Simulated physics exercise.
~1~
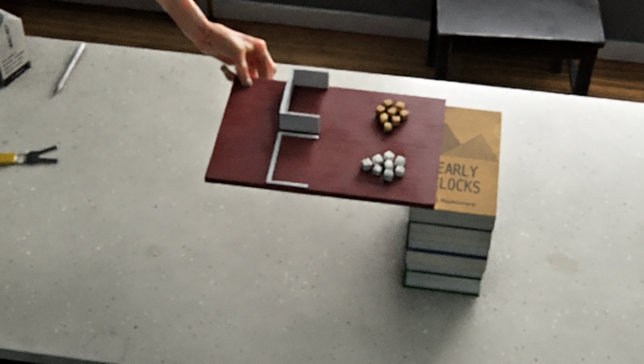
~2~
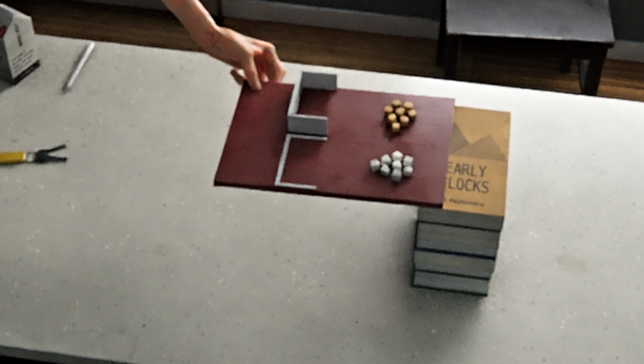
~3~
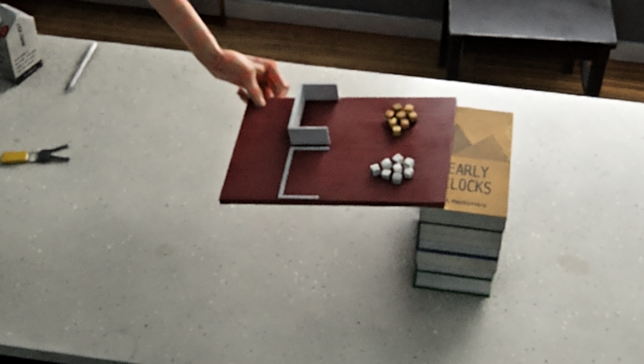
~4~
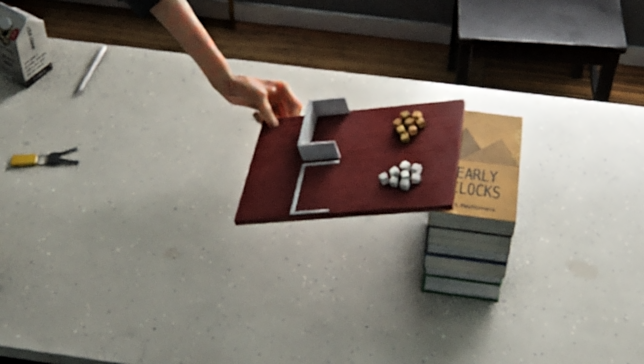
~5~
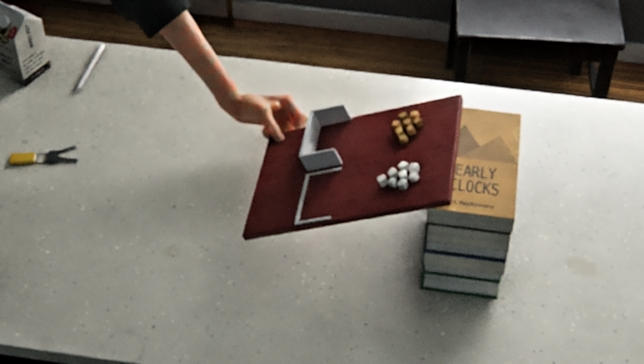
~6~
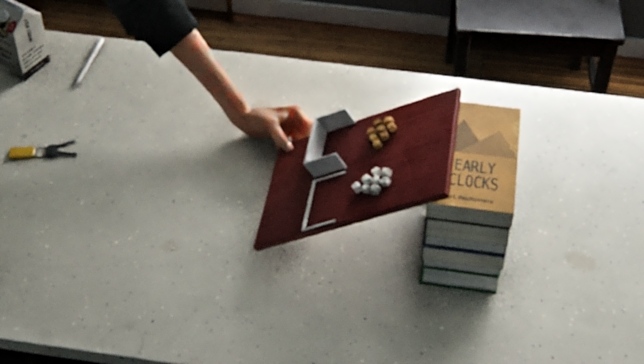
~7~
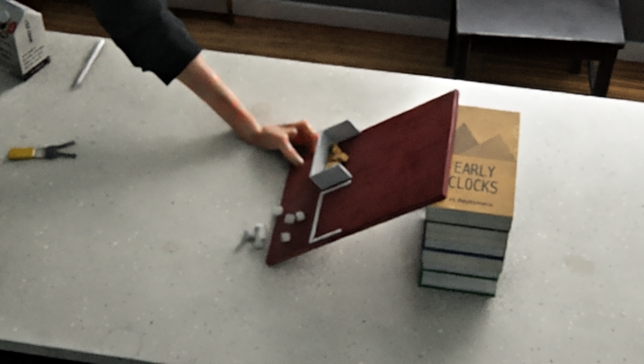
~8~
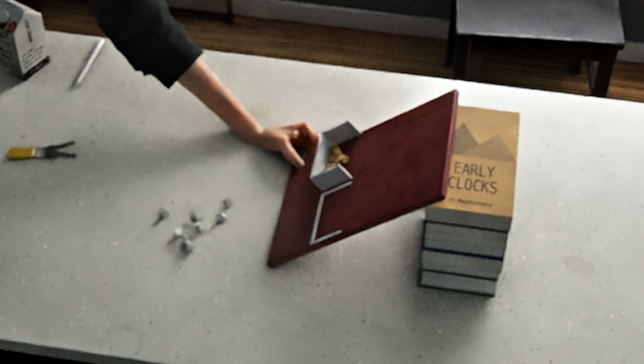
A hand tilts a red board until white pieces spill off and gold ones catch.
